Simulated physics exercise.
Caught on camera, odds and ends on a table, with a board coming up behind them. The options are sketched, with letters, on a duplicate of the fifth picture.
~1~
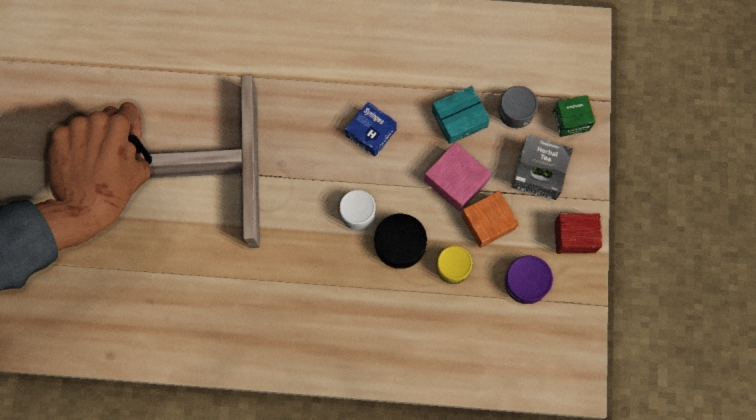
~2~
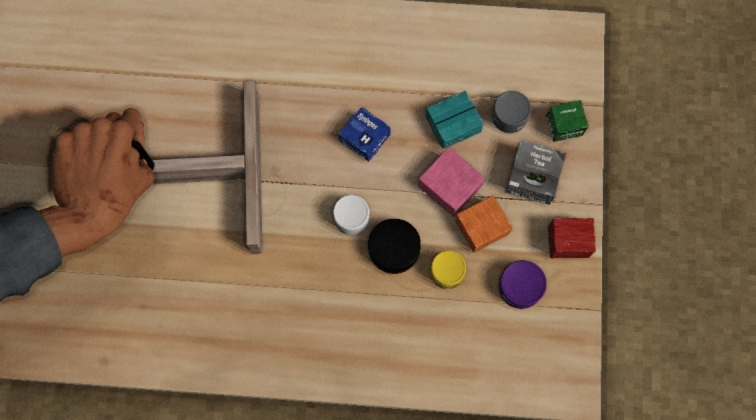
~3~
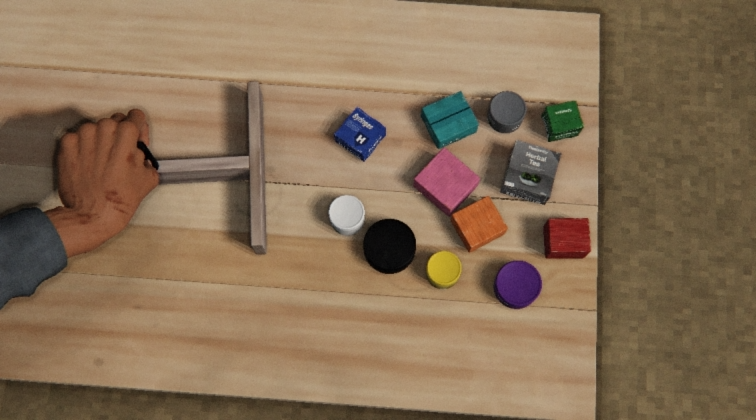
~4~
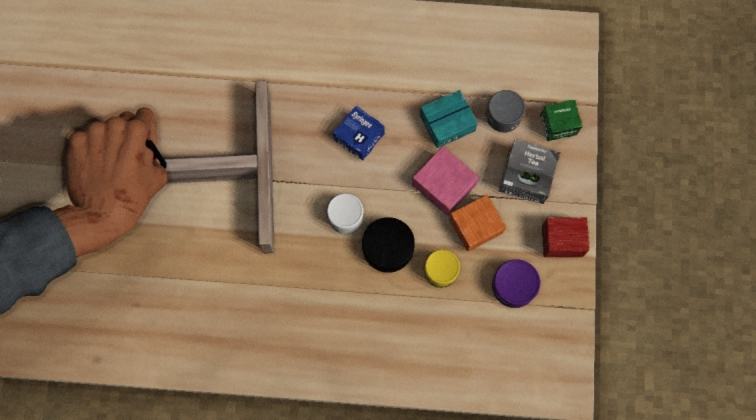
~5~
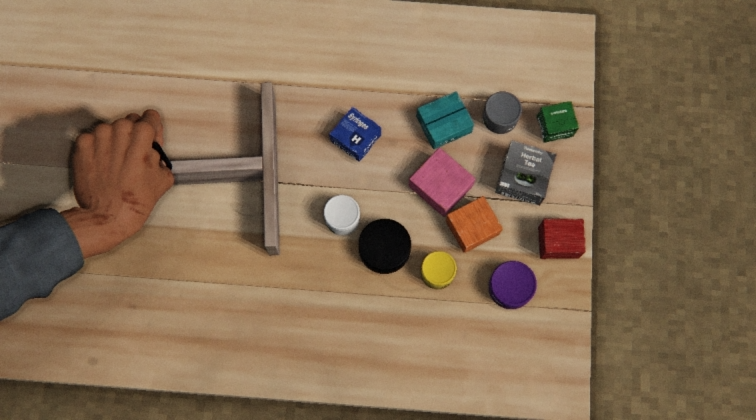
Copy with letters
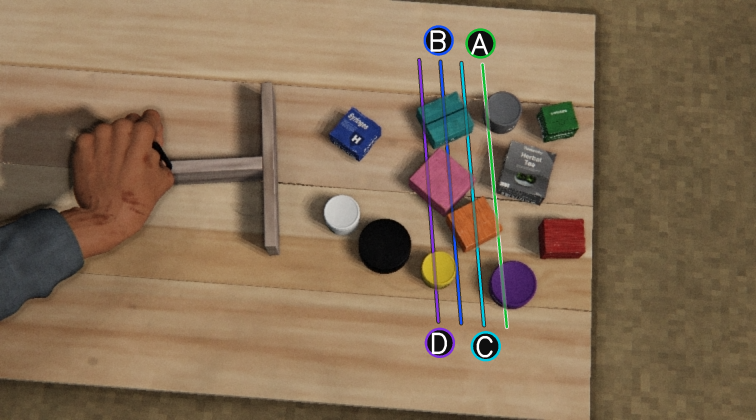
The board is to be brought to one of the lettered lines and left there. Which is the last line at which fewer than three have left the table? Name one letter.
No farther than A.
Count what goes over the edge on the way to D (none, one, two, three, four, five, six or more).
By then, none.
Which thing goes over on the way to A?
It is the green box.
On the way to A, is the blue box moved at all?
Yes.
On the marked copy, A at (494, 190); B at (450, 187); C at (472, 189); D at (428, 186).
Following A. Soon after the start, board (349, 168); black tin (396, 250); blue box (380, 132).
Later, board (432, 174); green box (564, 123); grey tub (530, 111).
In the end, board (494, 179); green box over the edge; grey tub (589, 107); one fallen.
As for the rest, B is within the limit but short; C is within the limit but short; D is within the limit but short.
